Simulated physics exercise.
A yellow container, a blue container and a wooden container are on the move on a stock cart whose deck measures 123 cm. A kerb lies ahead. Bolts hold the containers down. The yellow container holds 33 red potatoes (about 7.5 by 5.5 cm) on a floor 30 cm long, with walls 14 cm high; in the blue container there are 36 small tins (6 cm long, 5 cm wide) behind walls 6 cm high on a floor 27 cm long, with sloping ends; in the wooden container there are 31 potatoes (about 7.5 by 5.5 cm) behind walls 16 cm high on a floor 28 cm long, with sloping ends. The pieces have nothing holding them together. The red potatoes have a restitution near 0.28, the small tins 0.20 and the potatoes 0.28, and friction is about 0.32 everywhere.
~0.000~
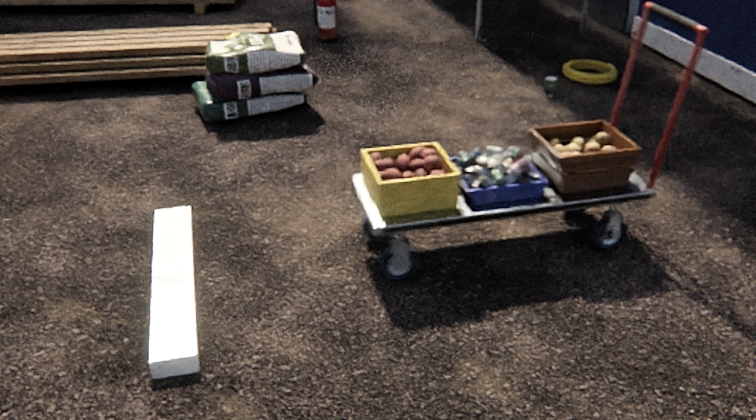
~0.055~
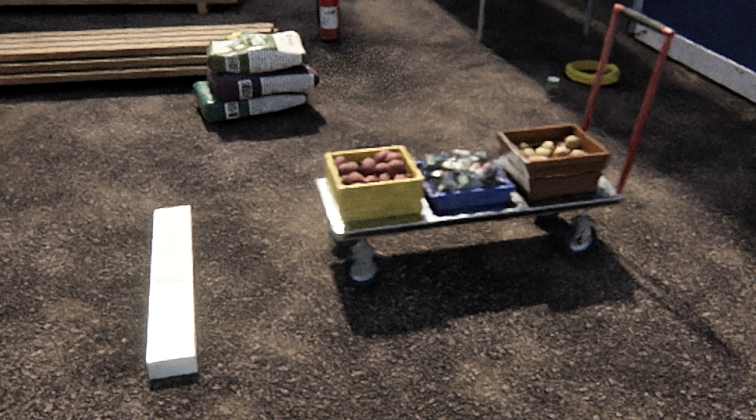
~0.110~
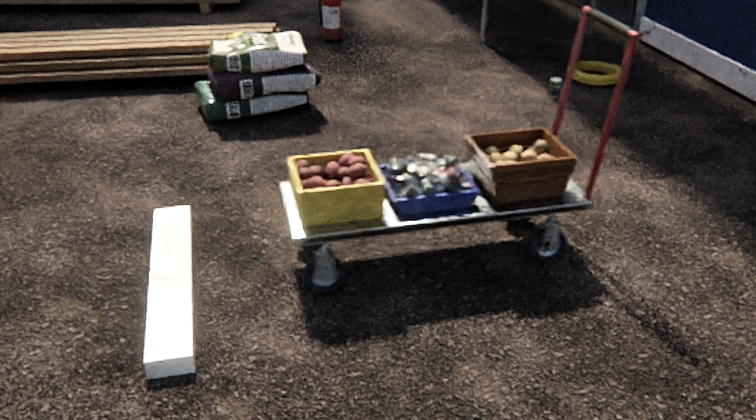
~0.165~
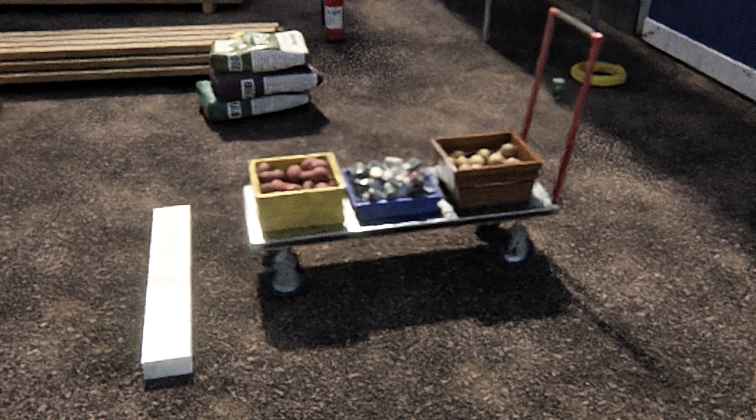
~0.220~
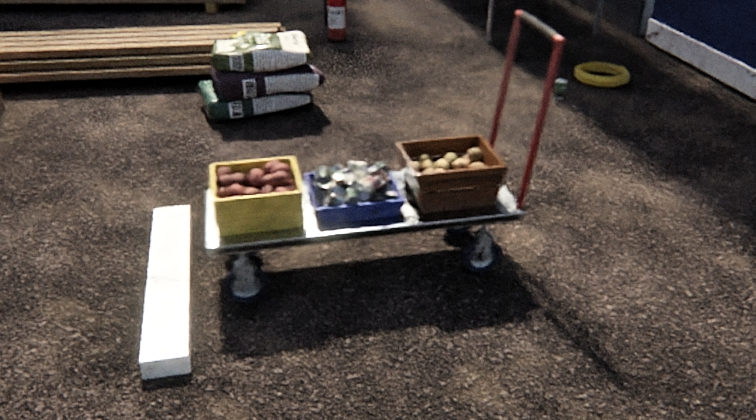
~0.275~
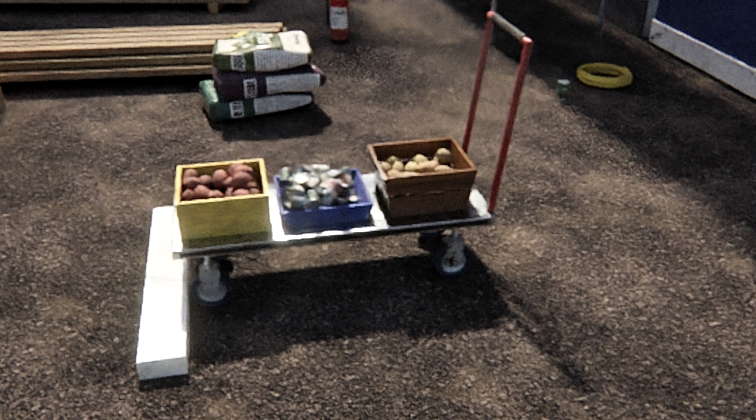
A flat cart with a red handle, carrying a yellow box of red potatoes, a blue bin of small tins and a brown crate of potatoes, rolled steadily left across dark ground to a white kerb.
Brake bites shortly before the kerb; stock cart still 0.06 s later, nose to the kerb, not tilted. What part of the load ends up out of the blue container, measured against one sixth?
The blue container loses more than one sixth of its load.
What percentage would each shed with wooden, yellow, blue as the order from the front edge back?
Yellow container 0 %, blue container 30 %, wooden container 0 %.
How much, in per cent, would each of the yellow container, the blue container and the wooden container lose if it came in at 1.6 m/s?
Then the yellow container sheds 0 per cent of its load, the blue container 10 per cent, and the wooden container 0 per cent.
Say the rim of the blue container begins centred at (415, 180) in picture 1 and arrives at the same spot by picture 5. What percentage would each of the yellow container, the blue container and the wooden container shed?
Under that change it'd be yellow container at 0, blue container at 10 and wooden container at 0 percent.
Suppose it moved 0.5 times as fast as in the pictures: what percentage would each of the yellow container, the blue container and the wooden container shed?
Then the yellow container sheds 0 per cent, the blue container 10 per cent, and the wooden container 0 per cent.
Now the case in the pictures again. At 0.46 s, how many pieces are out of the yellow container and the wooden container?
Estimated count: Yellow container around 1, wooden container around 0.
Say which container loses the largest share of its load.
Result: Blue container.
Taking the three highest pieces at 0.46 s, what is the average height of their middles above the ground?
About 56 cm.
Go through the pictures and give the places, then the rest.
In the first frame (places track the rim corner closest to us here; the camera moves round a little), blue container (470, 190); yellow container (382, 183); 75 cm to go; all still inside.
In the second frame, blue container (434, 195); yellow container (343, 187); 60 cm to go.
In the third frame, blue container (396, 200); yellow container (302, 191); 44 cm to go.
In the fourth frame, blue container (357, 204); yellow container (259, 196); 29 cm to go.
In the fifth frame, blue container (317, 209); yellow container (216, 200); 14 cm to go.
In the sixth frame, blue container (283, 212); yellow container (179, 203); stopping; all still inside.
After 0.34 s, the yellow container has all 33, the blue container is down by 1 of 36 and the wooden container has all 31.
After 0.46 s, the yellow container is down by 1 of 33, the blue container is down by 10 of 36 and the wooden container has all 31.
After 0.69 s, the yellow container is down by 1 of 33, the blue container is down by 13 of 36 and the wooden container has all 31.
Outcome (at 1.19 s), the yellow container is down by 1 of 33, the blue container is down by 13 of 36 and the wooden container has all 31. Asked share, 13 of 36, 36 per cent.
